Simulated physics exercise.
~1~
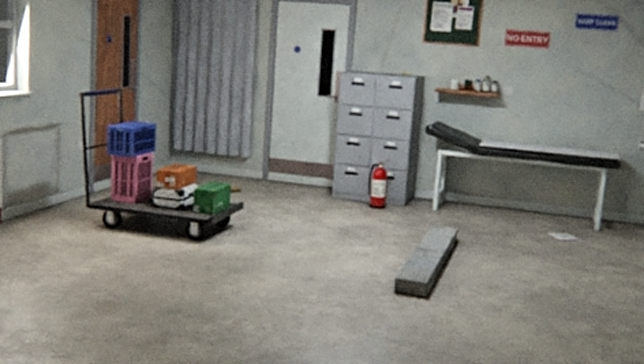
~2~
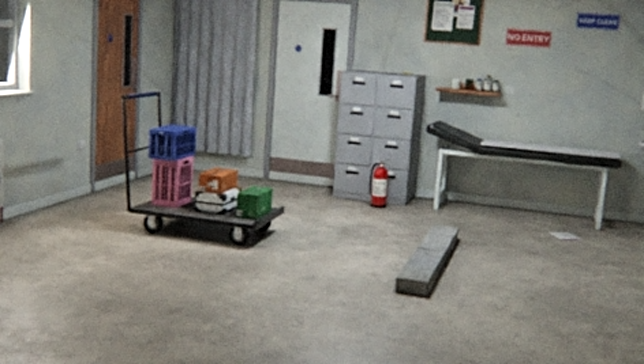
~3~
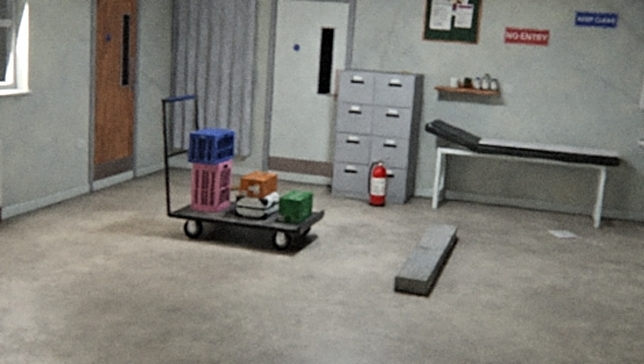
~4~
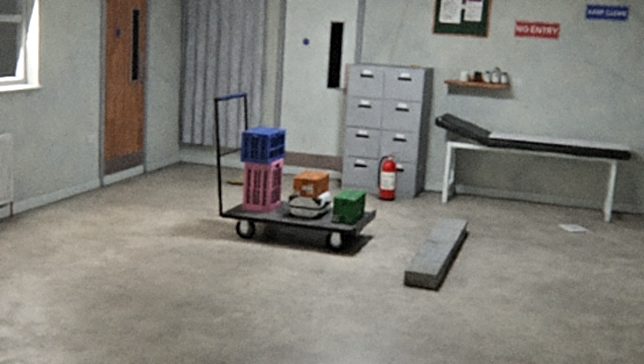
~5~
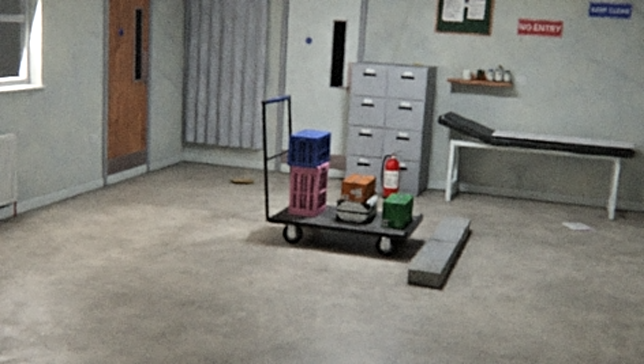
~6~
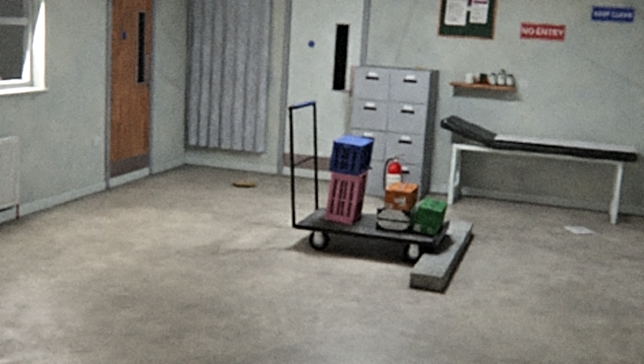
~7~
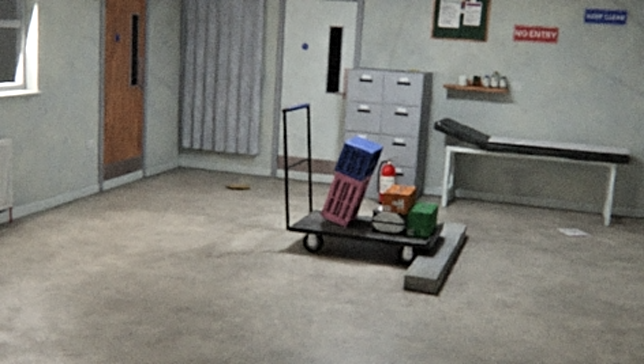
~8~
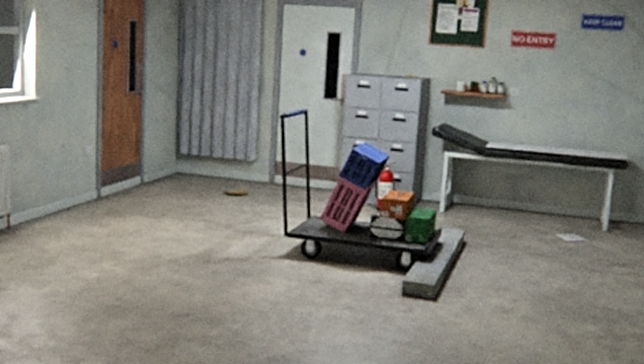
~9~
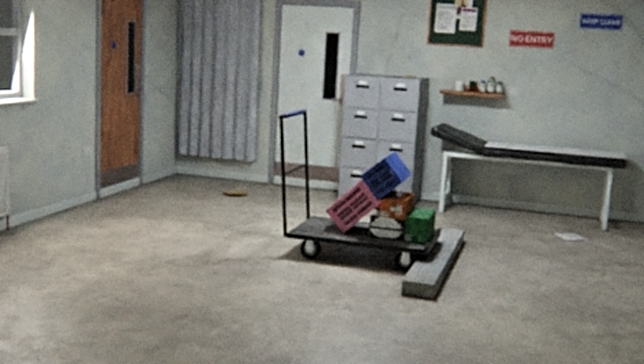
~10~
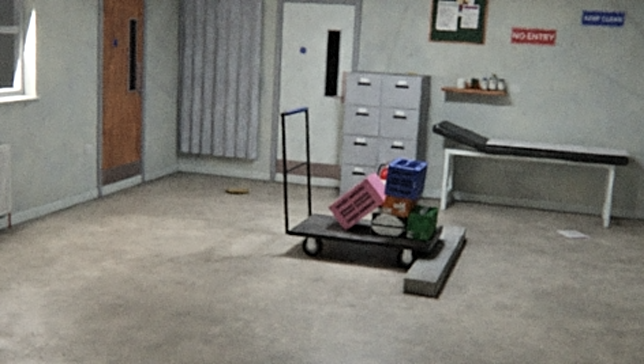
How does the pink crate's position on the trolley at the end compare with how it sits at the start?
At the start the pink crate stands upright on the deck beneath the blue crate, but by the end it is leaning over to the right.
The video shows a platform trolley carrying crates and other items rolling right across a room until it stops against a low grey kerb, where the stacked pink and blue crates tip right and the blue one tumbles onto the other items, remaining on the deck.
